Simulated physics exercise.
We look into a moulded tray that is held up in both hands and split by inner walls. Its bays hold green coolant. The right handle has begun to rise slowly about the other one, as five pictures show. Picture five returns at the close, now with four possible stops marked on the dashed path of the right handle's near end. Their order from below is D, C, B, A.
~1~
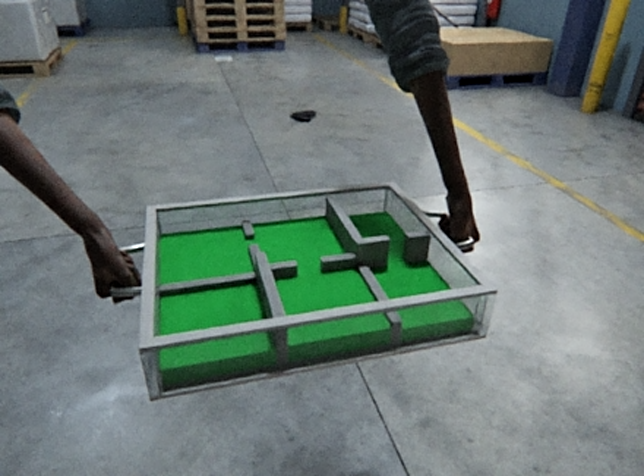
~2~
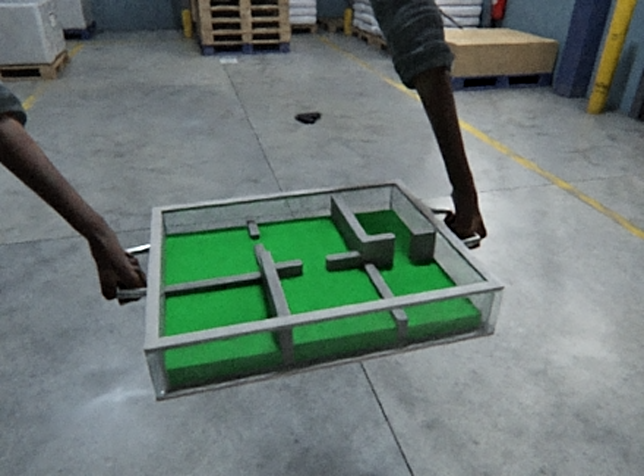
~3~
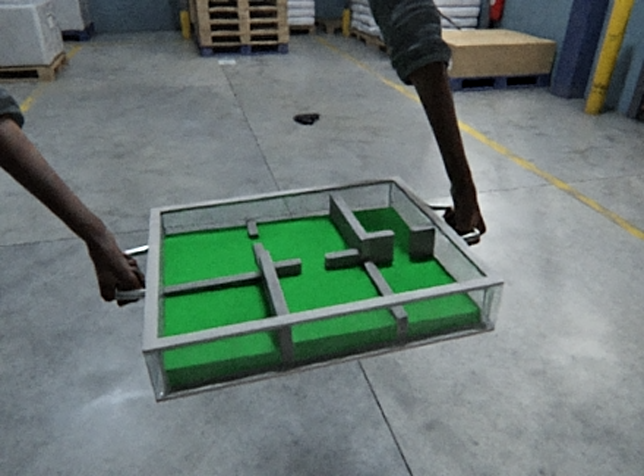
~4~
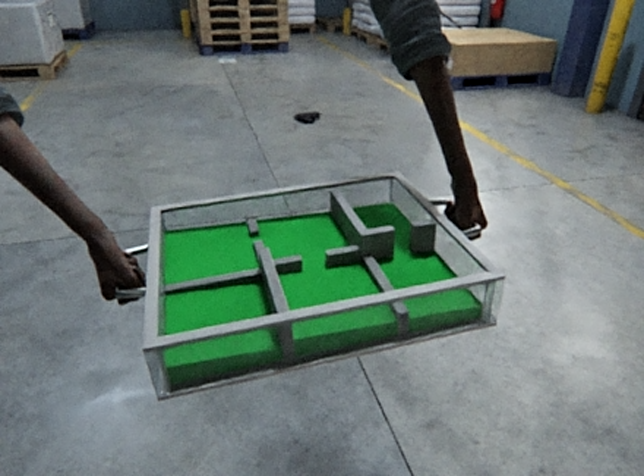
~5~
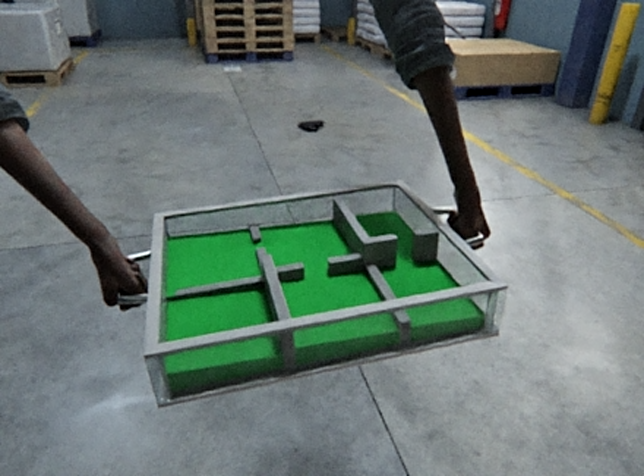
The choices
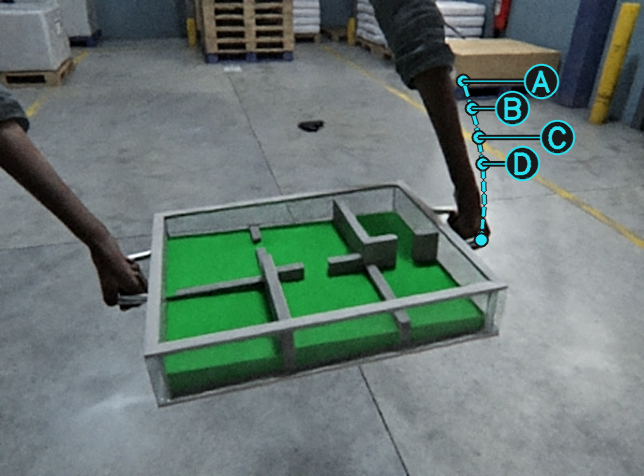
Two hands held up a clear-sided tray split by grey inner walls, with green liquid in its bays, and tilted it very slightly down to the left, while little else moved.
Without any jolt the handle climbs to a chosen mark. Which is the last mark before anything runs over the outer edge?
D.
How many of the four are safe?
One of them.
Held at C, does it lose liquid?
Yes, it does.
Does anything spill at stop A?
Yes, it does.
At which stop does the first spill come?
It is C.
On the marked copy, A at (463, 81); B at (472, 108); C at (479, 137); D at (482, 163).
With A, about 33 % goes over the rim.
With B, about 23 % goes over the rim.
With C, about 9 % goes over the rim.
With D, nothing spills; the back left bay holds the most.
